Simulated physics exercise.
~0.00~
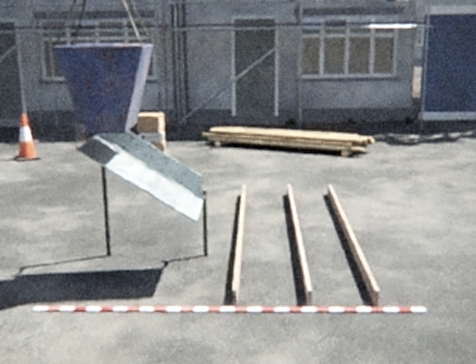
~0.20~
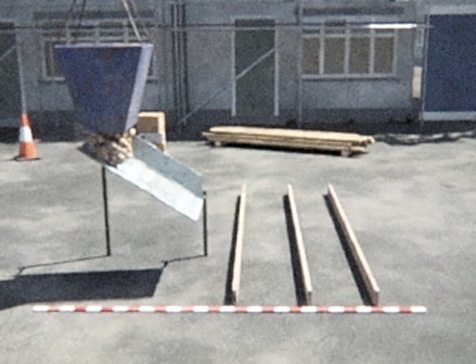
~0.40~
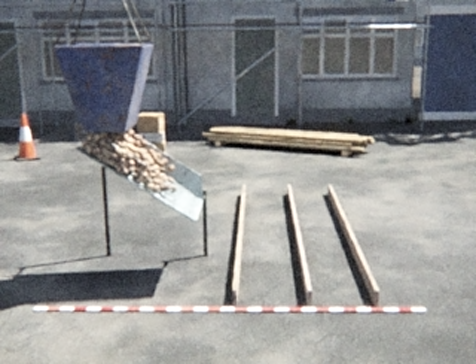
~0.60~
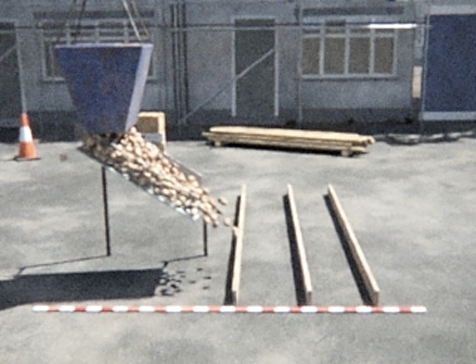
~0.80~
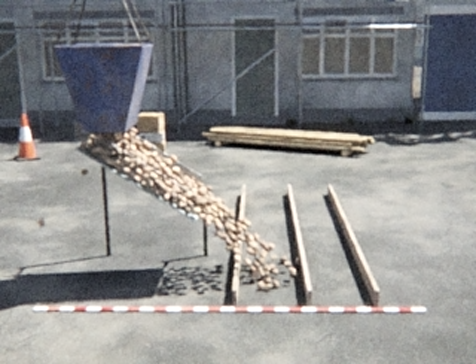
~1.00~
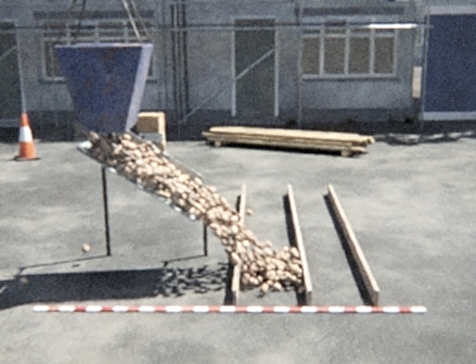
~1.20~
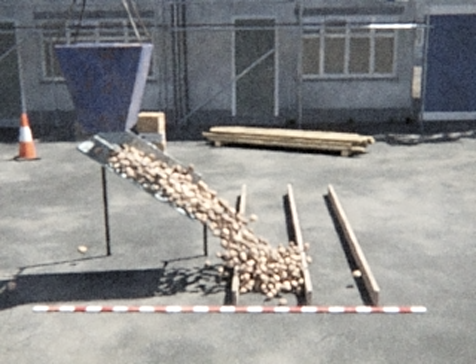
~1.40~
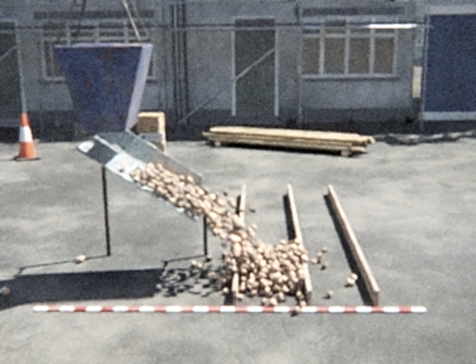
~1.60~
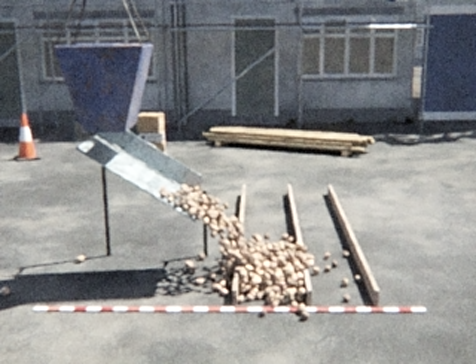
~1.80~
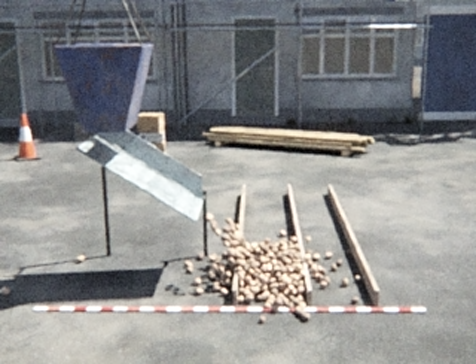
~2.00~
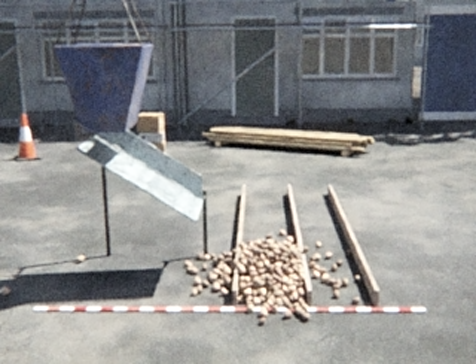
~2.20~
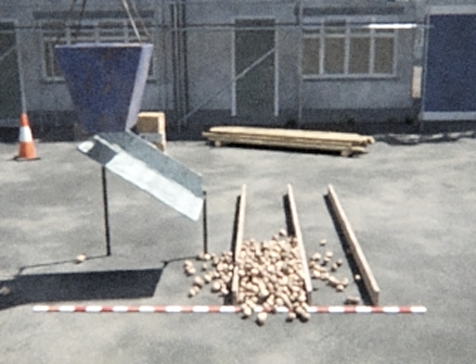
Stones pouring from a hanging blue skip, sliding down a sloping steel chute and piling mostly between the left and middle boards.
